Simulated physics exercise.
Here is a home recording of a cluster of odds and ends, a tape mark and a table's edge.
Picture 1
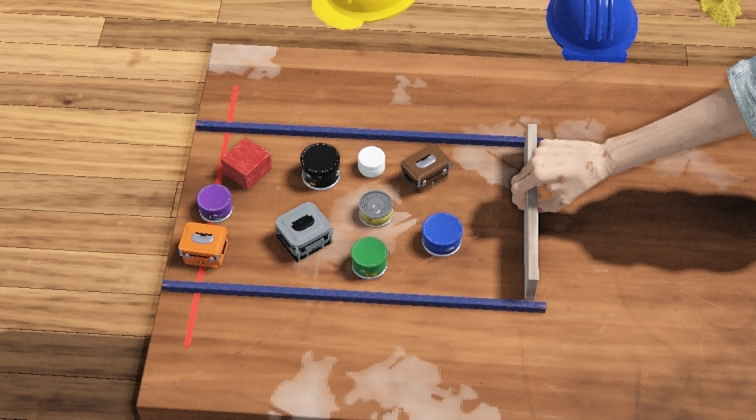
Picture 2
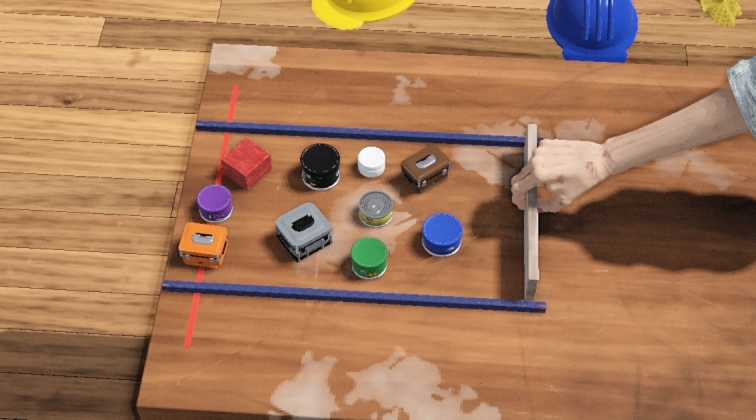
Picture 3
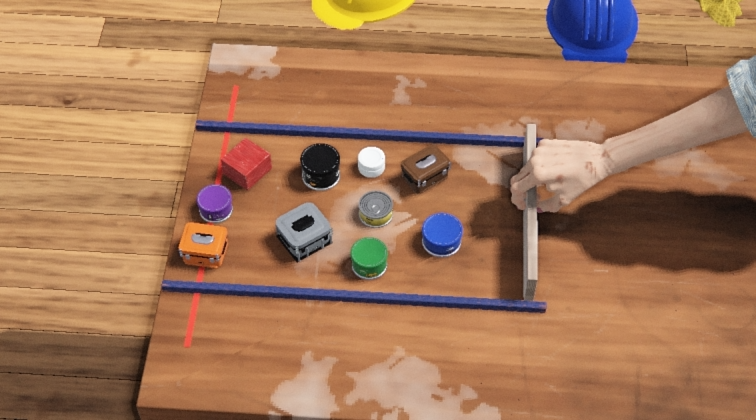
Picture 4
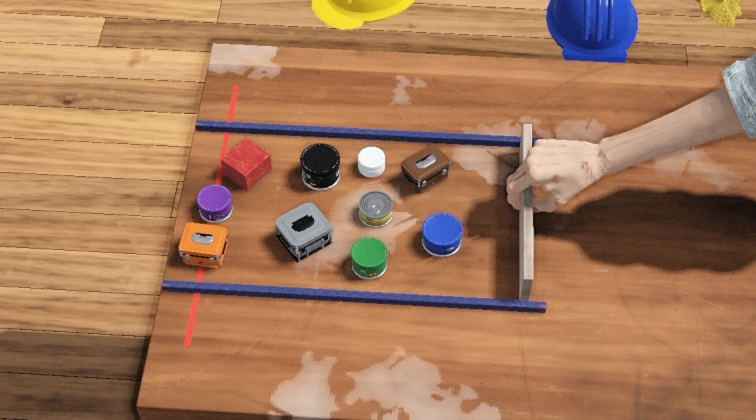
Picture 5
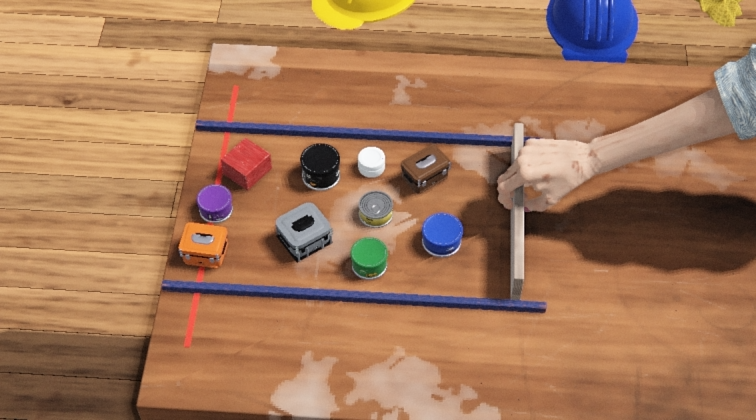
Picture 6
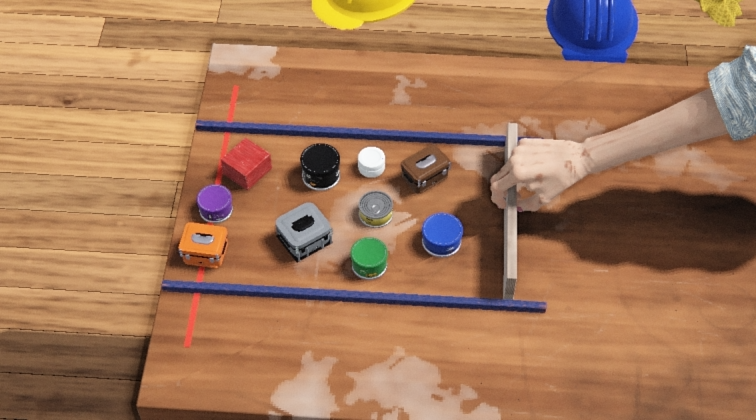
On a worn wooden tabletop, small colourful pots, tins and cases sit scattered between two blue rails, near a red tape line at the left. A hand at the right grips an upright board, at first barely moving it, then slides it slightly left while the objects stay still.
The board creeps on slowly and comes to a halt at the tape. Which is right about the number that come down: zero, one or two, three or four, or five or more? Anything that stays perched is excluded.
The right one is five or more.
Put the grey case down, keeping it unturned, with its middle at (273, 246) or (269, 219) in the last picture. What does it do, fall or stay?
One after the other: It ends up falling; it ends up falling.
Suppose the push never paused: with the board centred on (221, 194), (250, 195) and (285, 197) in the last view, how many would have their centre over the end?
Counts by place: 5 / 2 / 0.
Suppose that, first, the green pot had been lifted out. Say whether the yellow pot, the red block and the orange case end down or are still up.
Yellow pot still up; red block down; orange case down.
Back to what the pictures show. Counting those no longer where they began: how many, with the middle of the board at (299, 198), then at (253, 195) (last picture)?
First 9 and then 10.
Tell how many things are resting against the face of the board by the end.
The count comes out at 5.
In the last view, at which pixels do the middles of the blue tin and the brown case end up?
They come to rest around (188, 226) and (204, 165).
Early on, none off yet; orange case at rest near (204, 246); purple pot at rest near (215, 204); red block at rest near (246, 164).
Finally, the number that fall off is five or more; lost, black tin, grey case, red block, purple pot and orange case.
